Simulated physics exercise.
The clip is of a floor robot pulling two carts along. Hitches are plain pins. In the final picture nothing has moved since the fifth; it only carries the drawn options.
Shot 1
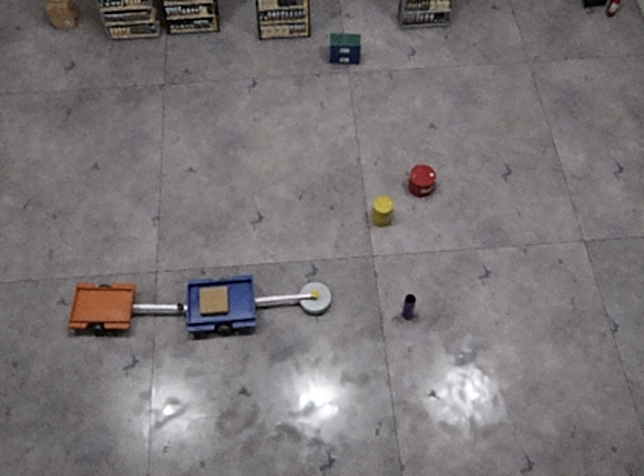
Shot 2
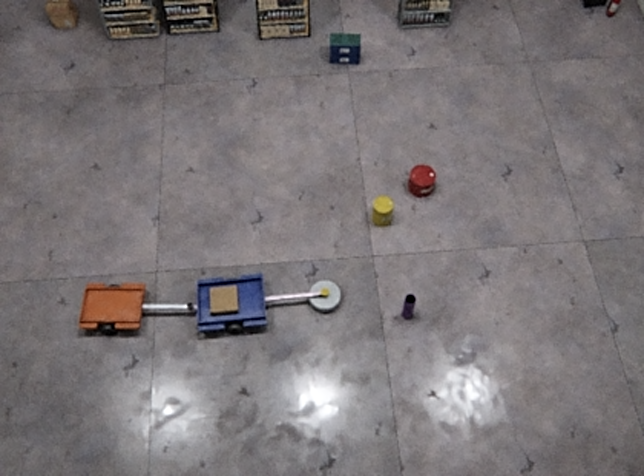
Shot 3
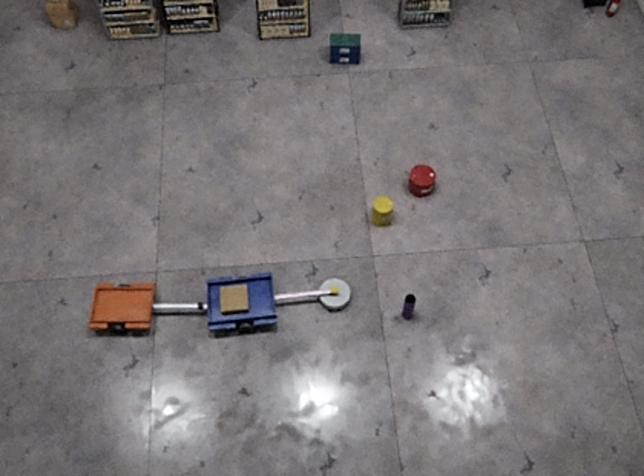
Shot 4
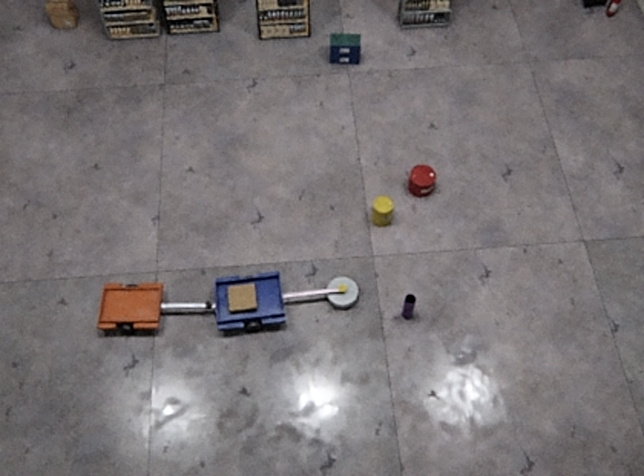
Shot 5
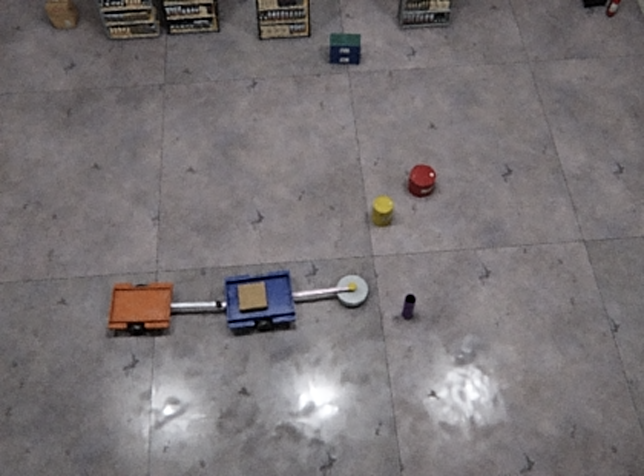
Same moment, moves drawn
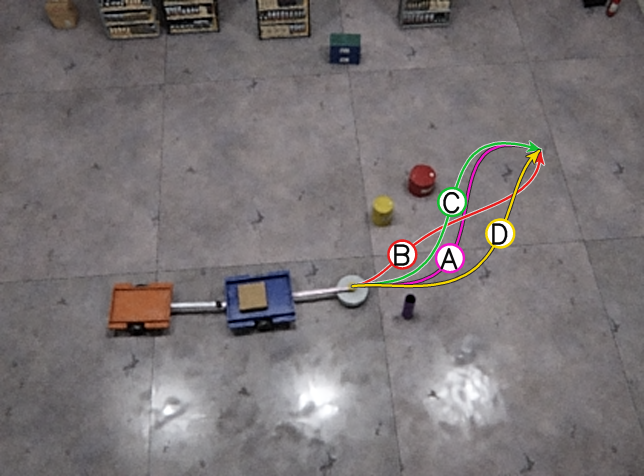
On a grey tiled floor, a round robot slowly pulls a blue cart and an orange cart rightward, past scattered small objects.
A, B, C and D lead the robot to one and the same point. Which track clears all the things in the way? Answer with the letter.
The robot should drive B.
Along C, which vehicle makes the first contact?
The blue cart touches first.
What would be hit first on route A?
It meets the red tub.
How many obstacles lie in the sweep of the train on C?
In all, two.
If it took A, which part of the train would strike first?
The blue cart touches first.
On the marked copy, A from (352, 286) via (464, 218) to (540, 150); B from (352, 286) via (460, 219) to (541, 151); C from (352, 286) via (451, 206) to (540, 150); D from (352, 286) via (488, 254) to (539, 151).
With B. Early on, robot (426, 240), last cart (236, 300).
Further on, robot (504, 203), last cart (330, 274).
At the end, robot (538, 155), last cart (400, 248); nothing has been touched.
As for the rest, A meets the red tub; C meets the red tub and yellow keg; D meets the purple post.
